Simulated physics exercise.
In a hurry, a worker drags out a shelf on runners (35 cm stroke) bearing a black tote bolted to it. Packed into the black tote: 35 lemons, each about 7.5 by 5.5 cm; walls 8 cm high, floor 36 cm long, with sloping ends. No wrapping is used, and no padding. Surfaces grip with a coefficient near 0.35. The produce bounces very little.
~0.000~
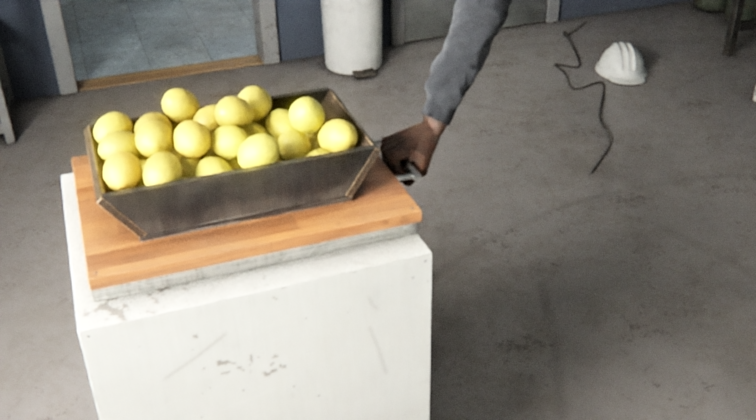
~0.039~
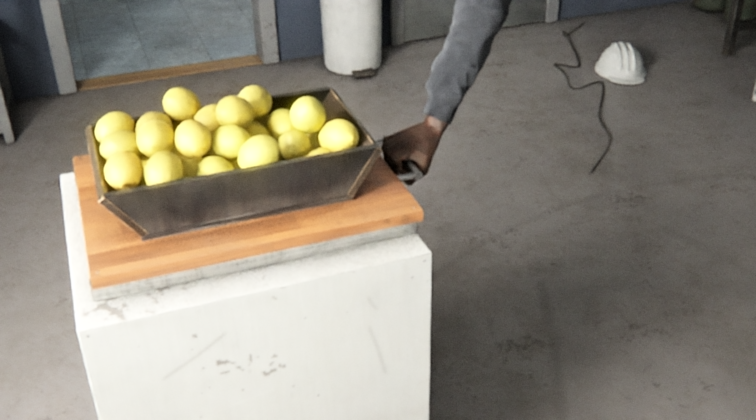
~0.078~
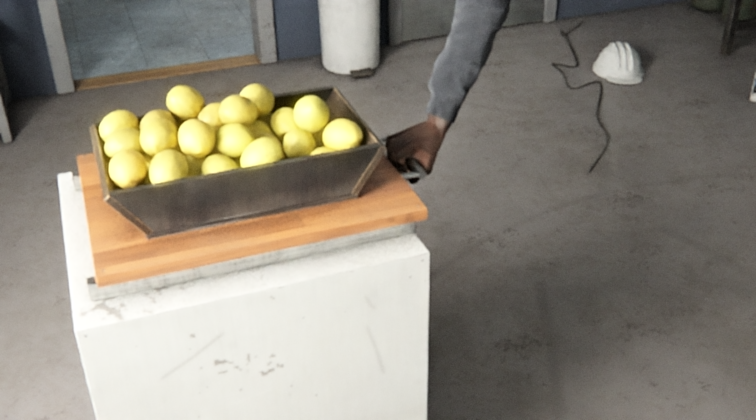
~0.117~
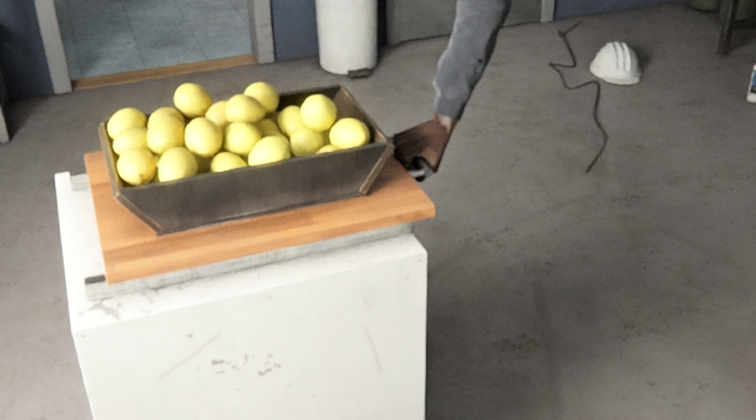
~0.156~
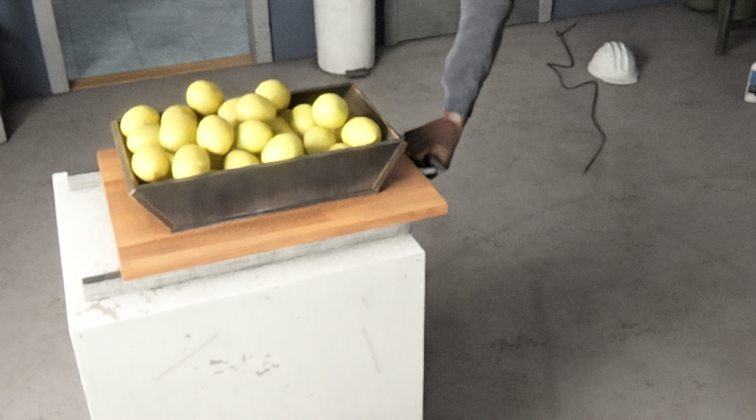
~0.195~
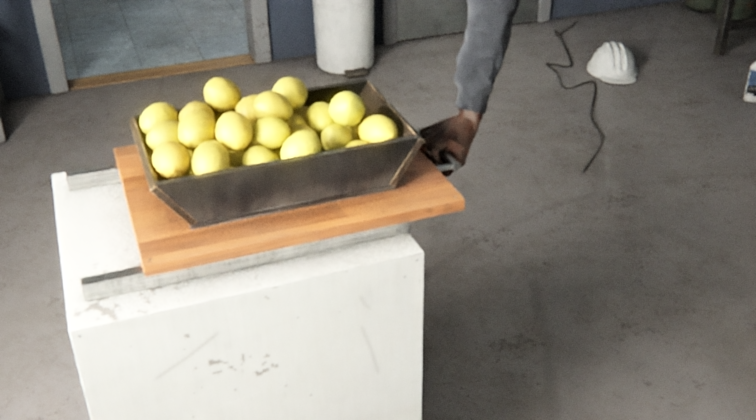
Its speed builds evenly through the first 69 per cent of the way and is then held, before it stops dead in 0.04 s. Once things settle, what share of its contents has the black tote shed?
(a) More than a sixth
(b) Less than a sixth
b, less than a sixth.
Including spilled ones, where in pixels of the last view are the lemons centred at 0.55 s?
Near (430, 98) in pixels.
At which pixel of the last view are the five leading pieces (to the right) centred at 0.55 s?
Their centre is around (498, 69).
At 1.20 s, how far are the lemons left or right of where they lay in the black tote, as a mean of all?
On average they end up some 10 cm further right.
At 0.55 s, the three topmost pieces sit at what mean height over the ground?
On average they sit about 98 cm high.
After 0.35 s, end of travel.
After 0.43 s, the black tote has all 35.
After 0.55 s, the black tote is down by 3 of 35.
After 0.77 s, the black tote is down by 3 of 35.
When it is over (at 1.20 s), the black tote is down by 3 of 35. Asked share, 3 of 35, 9 per cent.
